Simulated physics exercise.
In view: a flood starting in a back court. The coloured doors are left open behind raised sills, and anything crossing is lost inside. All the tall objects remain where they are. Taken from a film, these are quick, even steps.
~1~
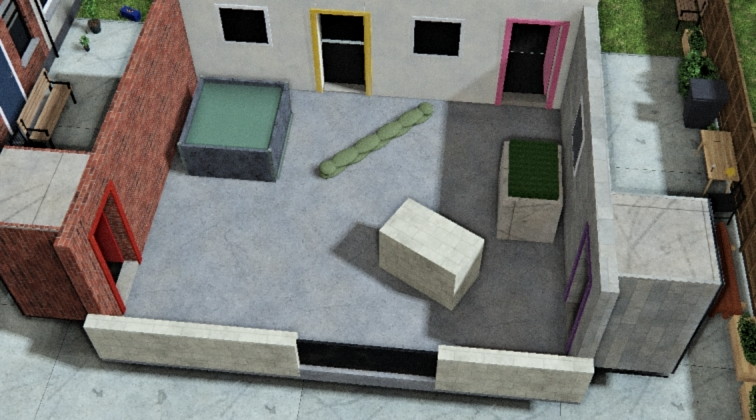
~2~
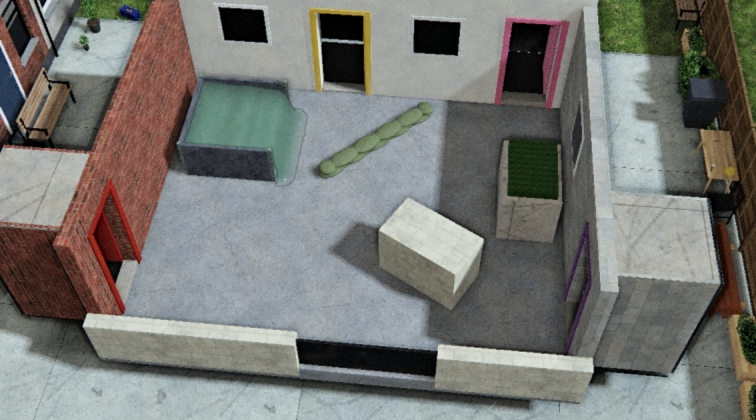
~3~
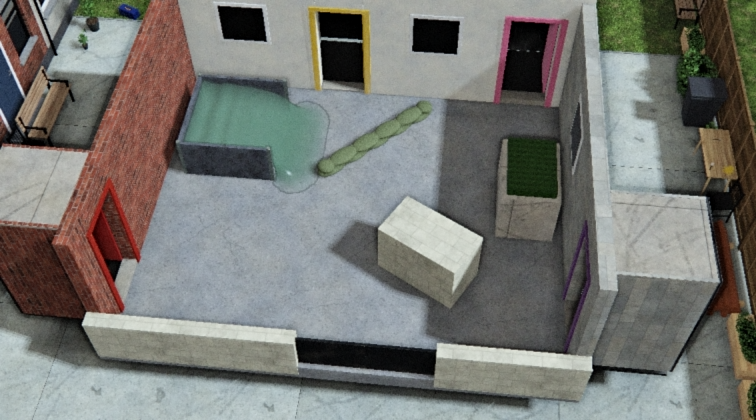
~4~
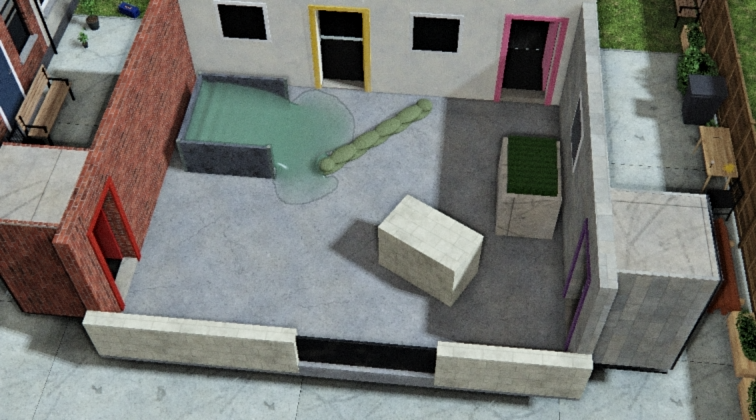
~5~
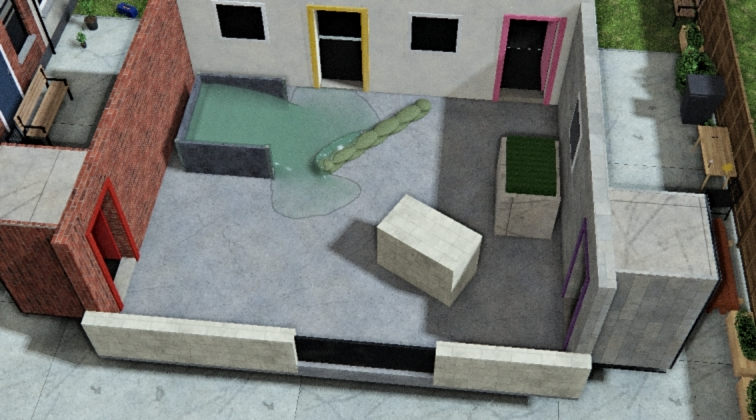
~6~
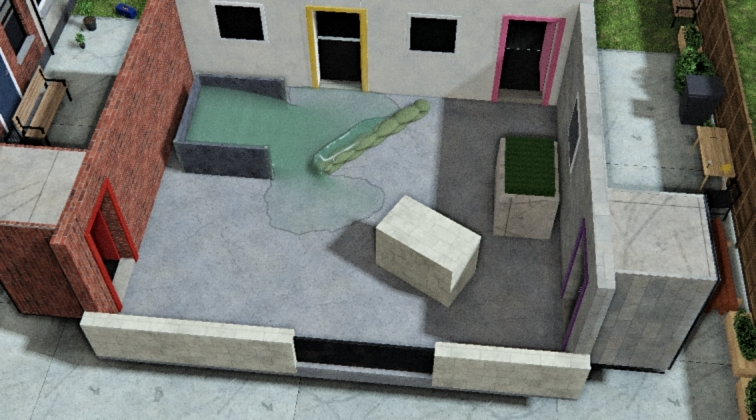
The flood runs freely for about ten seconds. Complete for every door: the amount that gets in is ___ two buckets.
Yellow door: More than; purple door: More than; pink door: At most; red door: At most.
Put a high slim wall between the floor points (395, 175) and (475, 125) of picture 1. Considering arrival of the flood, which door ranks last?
Result: The red-painted one.
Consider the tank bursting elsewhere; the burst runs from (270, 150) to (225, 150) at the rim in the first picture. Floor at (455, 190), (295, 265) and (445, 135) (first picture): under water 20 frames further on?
Result, in sequence: Spared by the spill, sodden, spared by the spill.
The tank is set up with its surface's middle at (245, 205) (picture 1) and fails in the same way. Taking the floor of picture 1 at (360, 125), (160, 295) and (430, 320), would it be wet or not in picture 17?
As listed: Untouched, untouched, reached.
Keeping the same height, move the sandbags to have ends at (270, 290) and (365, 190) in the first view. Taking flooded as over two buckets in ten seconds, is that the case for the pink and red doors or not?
Door by door: The pink one goes past the limit, then the red one remains within bounds.
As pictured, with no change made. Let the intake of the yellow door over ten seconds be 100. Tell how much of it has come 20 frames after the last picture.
Roughly 60 %.
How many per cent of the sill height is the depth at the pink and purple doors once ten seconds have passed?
The first sits near 20 in a hundred and the second near 180 in a hundred.
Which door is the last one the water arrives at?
The one in red.
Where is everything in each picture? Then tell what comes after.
The water tank at (235, 116) is whole and still, in the first picture.
The front is at (295, 110), out from the gap at (279, 135), in the second picture.
Water pours out at (278, 136) and has run to (318, 108), in the third picture.
Water pours out at (279, 135) and has run to (331, 188), in the fourth picture.
Water pours out at (277, 136) and has run to (377, 124), in the fifth picture.
The front is at (399, 113), out from the gap at (276, 137), in the sixth picture.
A moment on, water covers 30 % of the floor; the yellow door under two buckets in, the purple door not reached, the pink door not reached, the red door not reached.
Next, water covers 50 % of the floor; the yellow door over two buckets in, the purple door not reached, the pink door wet at the sill, nothing in, the red door not reached.
Then, water covers 60 % of the floor; the yellow door far over two buckets in, the purple door wet at the sill, nothing in, the pink door wet at the sill, nothing in, the red door not reached.
Later, water covers 80 % of the floor; the yellow door far over two buckets in, the purple door under two buckets in, the pink door wet at the sill, nothing in, the red door not reached.
In the end, water covers 90 % of the floor; the yellow door far over two buckets in, the purple door over two buckets in, the pink door wet at the sill, nothing in, the red door wet at the sill, nothing in.
